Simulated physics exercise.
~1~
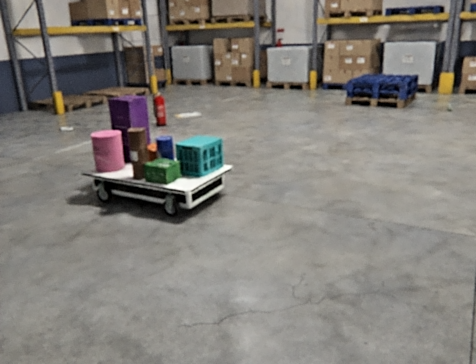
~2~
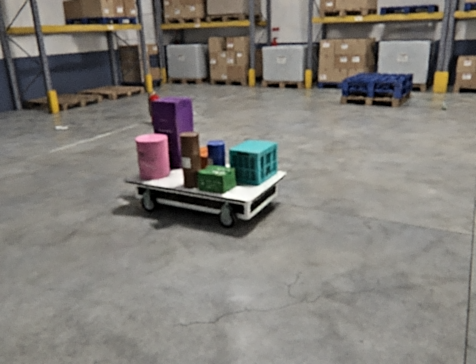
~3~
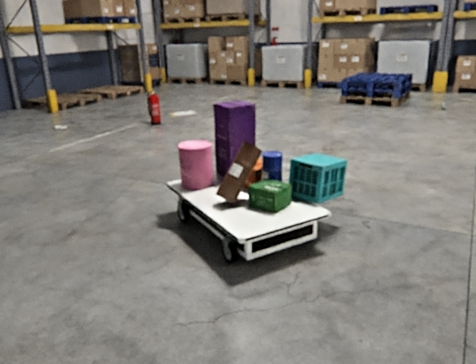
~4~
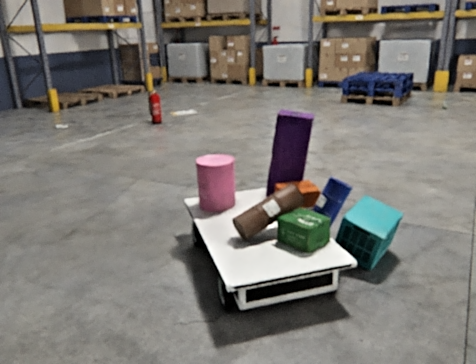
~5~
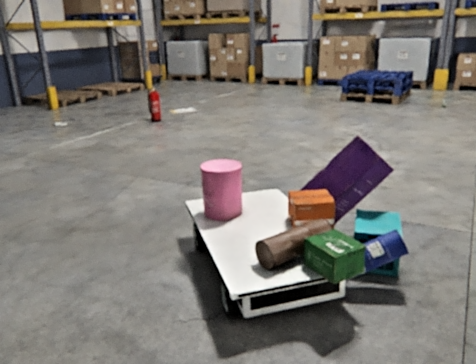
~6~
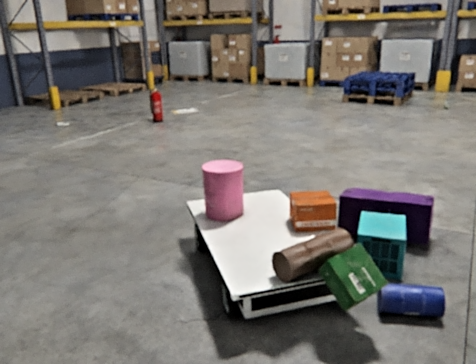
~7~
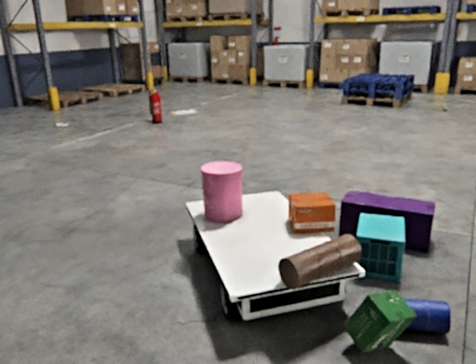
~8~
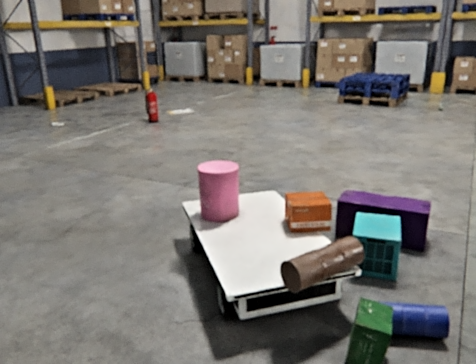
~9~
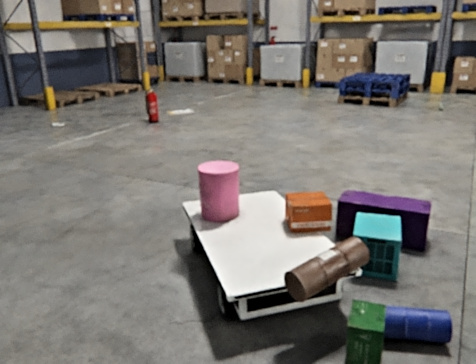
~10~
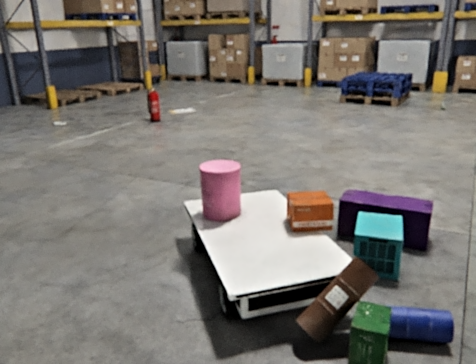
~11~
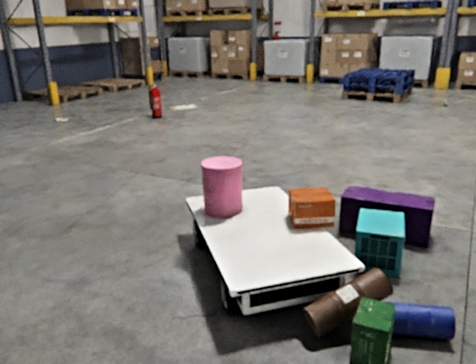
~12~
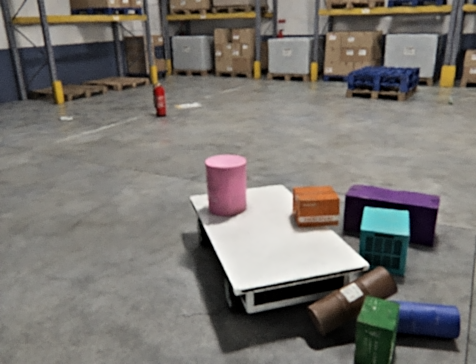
The footage shows a low white cart carrying colourful items across a warehouse floor, turning as the turquoise crate, blue canister, purple box and green parcel fall off. After it stops, the brown canister rolls off the edge too, leaving the pink pail and orange box aboard.
